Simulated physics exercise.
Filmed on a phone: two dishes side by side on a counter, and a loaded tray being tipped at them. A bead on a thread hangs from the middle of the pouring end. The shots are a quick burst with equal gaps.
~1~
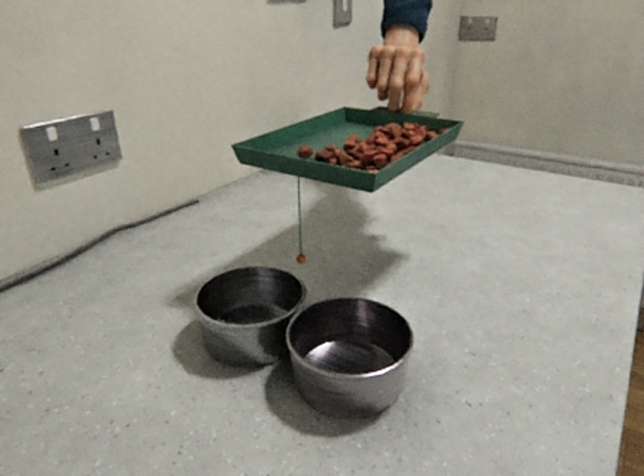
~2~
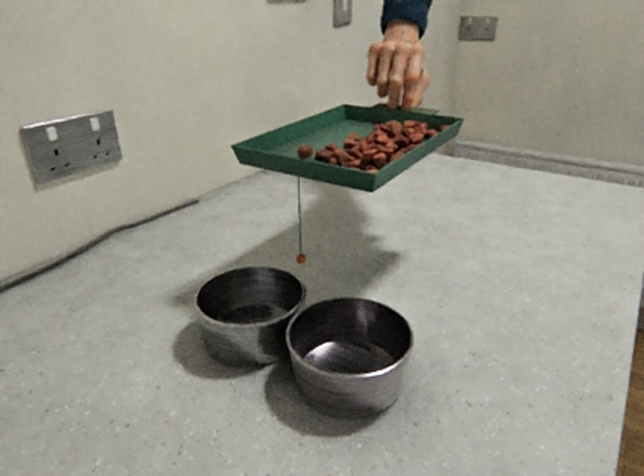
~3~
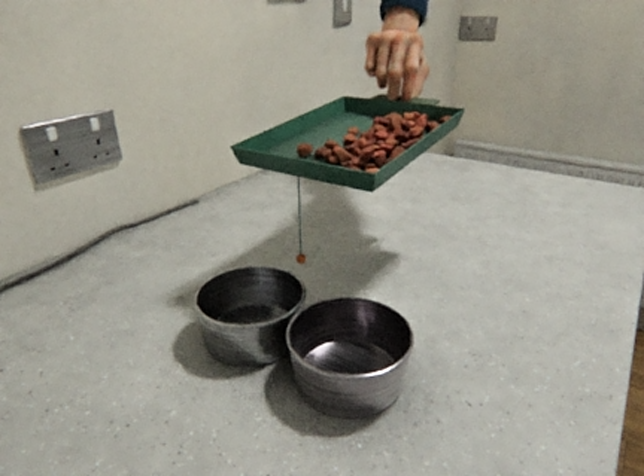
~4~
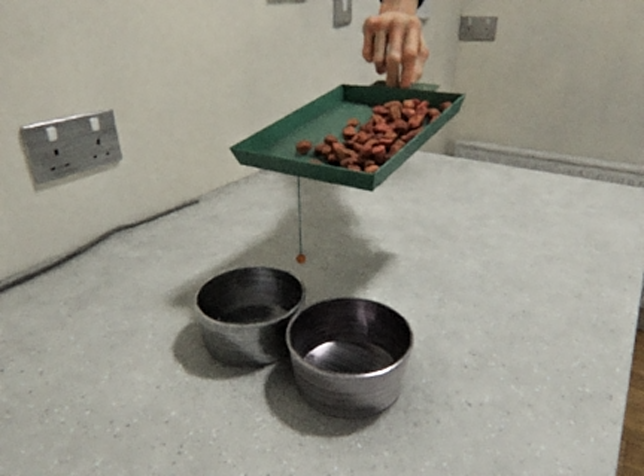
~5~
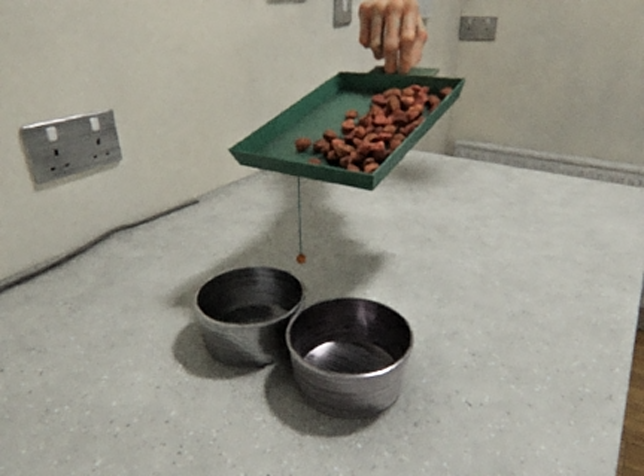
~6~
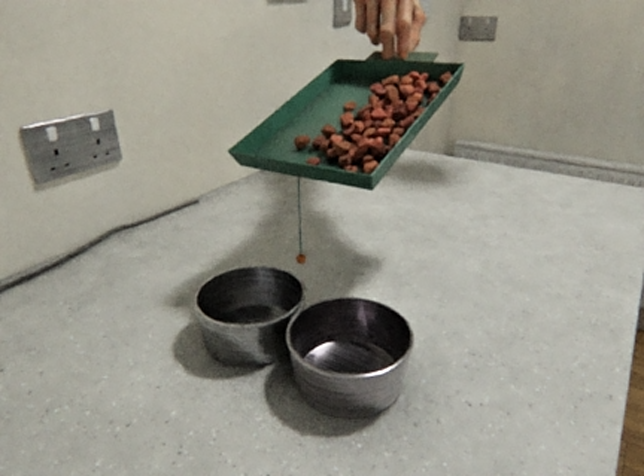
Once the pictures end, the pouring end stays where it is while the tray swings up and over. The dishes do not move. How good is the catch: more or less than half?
In the dishes lies more than half of it.
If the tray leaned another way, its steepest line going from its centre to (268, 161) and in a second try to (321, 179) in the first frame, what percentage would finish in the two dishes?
First some 20, then 90 per cent.
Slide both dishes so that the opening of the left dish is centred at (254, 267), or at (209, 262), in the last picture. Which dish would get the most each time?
One: The left dish. Two: The right one.
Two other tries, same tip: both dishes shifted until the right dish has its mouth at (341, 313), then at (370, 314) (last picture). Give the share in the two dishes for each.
First some 90, then 70 per cent.
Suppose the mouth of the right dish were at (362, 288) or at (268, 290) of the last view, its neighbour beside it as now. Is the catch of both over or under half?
The first try: Below a half. The second: Above a half.
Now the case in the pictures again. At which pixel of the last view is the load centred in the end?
Near (260, 325).
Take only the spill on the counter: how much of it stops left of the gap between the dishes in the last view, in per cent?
Near 70 %.
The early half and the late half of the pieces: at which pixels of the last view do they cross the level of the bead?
Around (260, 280) and then (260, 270).
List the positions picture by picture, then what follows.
Corners of the pouring end at (238, 145) and (373, 171), level; middle of the load at (389, 149), bits of crushed brick; left dish at (214, 338); right dish at (316, 387); bead on its thread at (301, 259), in the first picture.
Corners of the pouring end at (238, 145) and (373, 171), level; middle of the load at (389, 148), in the second picture.
Corners of the pouring end at (238, 145) and (372, 171), tipped barely, level across its low end; middle of the load at (389, 143), in the third picture.
Corners of the pouring end at (236, 146) and (371, 171), tipped a little, level across its low end; middle of the load at (388, 135), in the fourth picture.
Corners of the pouring end at (235, 148) and (370, 171), tipped a little, level across its low end; middle of the load at (388, 127), in the fifth picture.
Corners of the pouring end at (235, 149) and (369, 171), tipped clearly, level across its low end; middle of the load at (386, 120); left dish at (214, 338); right dish at (316, 387), in the sixth picture.
Soon after the last picture, tray tipped steeply; nearly all on the tray; a stray few in the air.
A little later, tray tipped past a quarter turn; a small part on the tray; a small part in the right dish; about half in the left dish; a small part outside both; a small part in the air.
Later still, tray tipped past a quarter turn; a small part in the right dish; about two thirds in the left dish; a small part outside both.
At rest, tray tipped past a quarter turn; a small part in the right dish; about two thirds in the left dish; a small part outside both.
